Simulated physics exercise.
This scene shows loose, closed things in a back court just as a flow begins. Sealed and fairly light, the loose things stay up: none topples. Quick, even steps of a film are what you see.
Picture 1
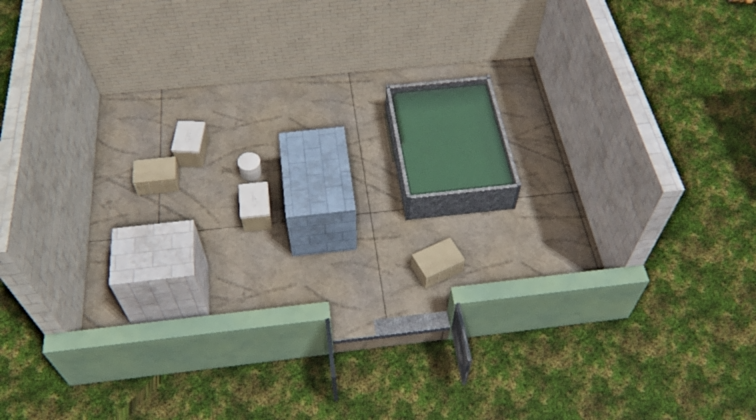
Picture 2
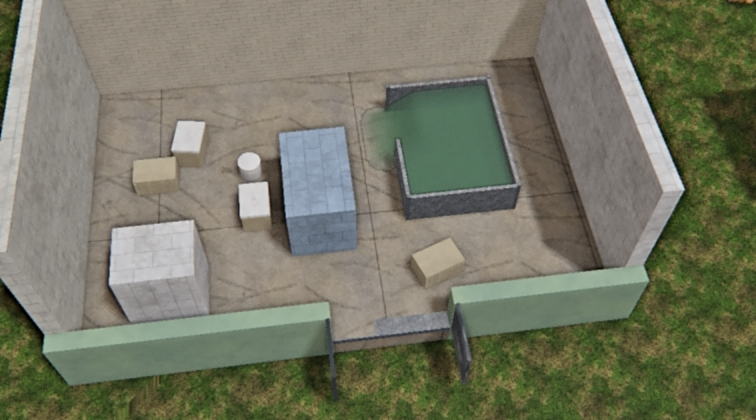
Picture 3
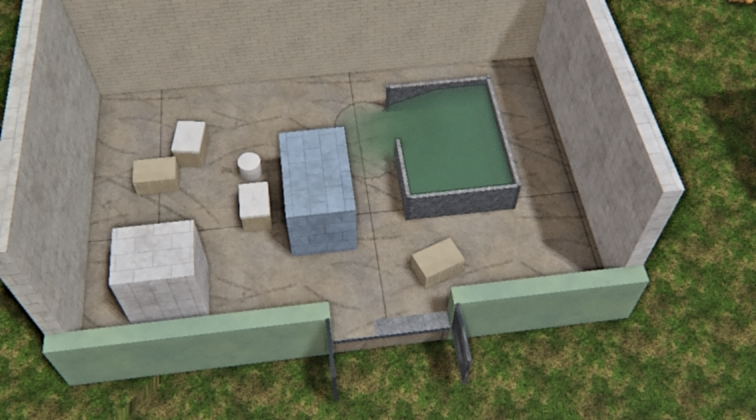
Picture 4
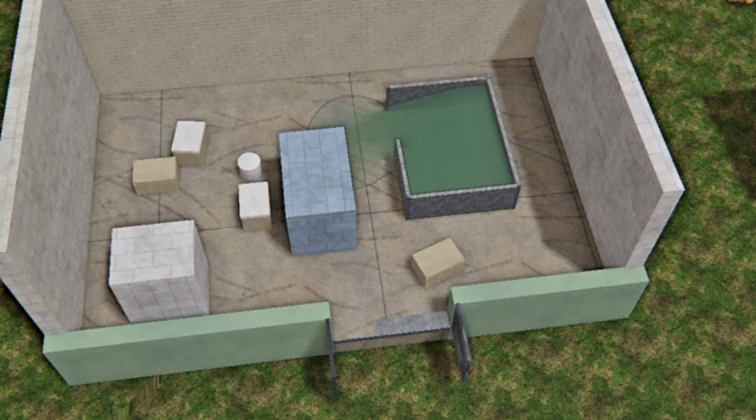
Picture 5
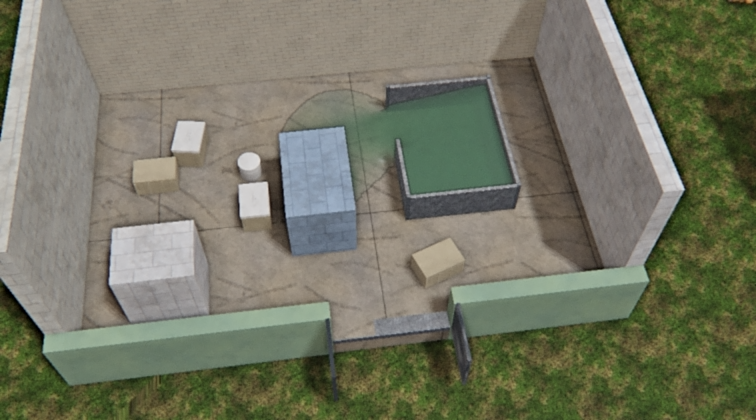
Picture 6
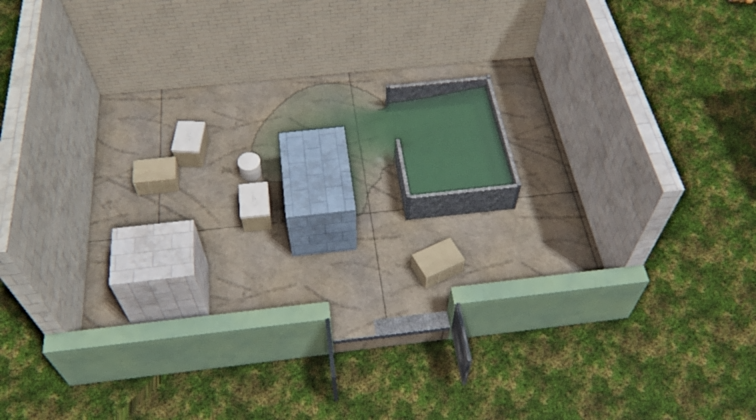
Green water spreads left from the gap in the tank's wall across the paved court.
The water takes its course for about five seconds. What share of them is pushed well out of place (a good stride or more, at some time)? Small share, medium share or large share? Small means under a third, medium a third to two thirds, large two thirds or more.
A medium share.
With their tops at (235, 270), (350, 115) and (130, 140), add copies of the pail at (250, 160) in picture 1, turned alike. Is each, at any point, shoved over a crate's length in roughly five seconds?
Listed in sequence, the answers are remains nearby, displaced a stride and displaced a stride.
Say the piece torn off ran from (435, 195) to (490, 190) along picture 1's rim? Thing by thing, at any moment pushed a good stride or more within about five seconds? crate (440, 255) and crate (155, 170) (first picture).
One after the other: Pushed that far, no.
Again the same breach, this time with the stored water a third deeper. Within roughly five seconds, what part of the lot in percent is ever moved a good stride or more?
By my count, 60 %.
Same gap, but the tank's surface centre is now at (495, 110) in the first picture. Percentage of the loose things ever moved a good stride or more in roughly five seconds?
Around 60 in a hundred.
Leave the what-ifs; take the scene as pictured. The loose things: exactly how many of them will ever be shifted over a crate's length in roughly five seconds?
It adds up to 3.
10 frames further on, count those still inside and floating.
In total, 1.
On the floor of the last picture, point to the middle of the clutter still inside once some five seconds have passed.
Near (234, 259).
A moment on, 0 of 5 are well off their spots; 0 afloat.
Next, 3 of 5 are well off their spots; 1 afloat.
Later, 3 of 5 are well off their spots; 2 afloat.
In the end, 3 of 5 are well off their spots, and 3 have been at some point; 3 afloat.
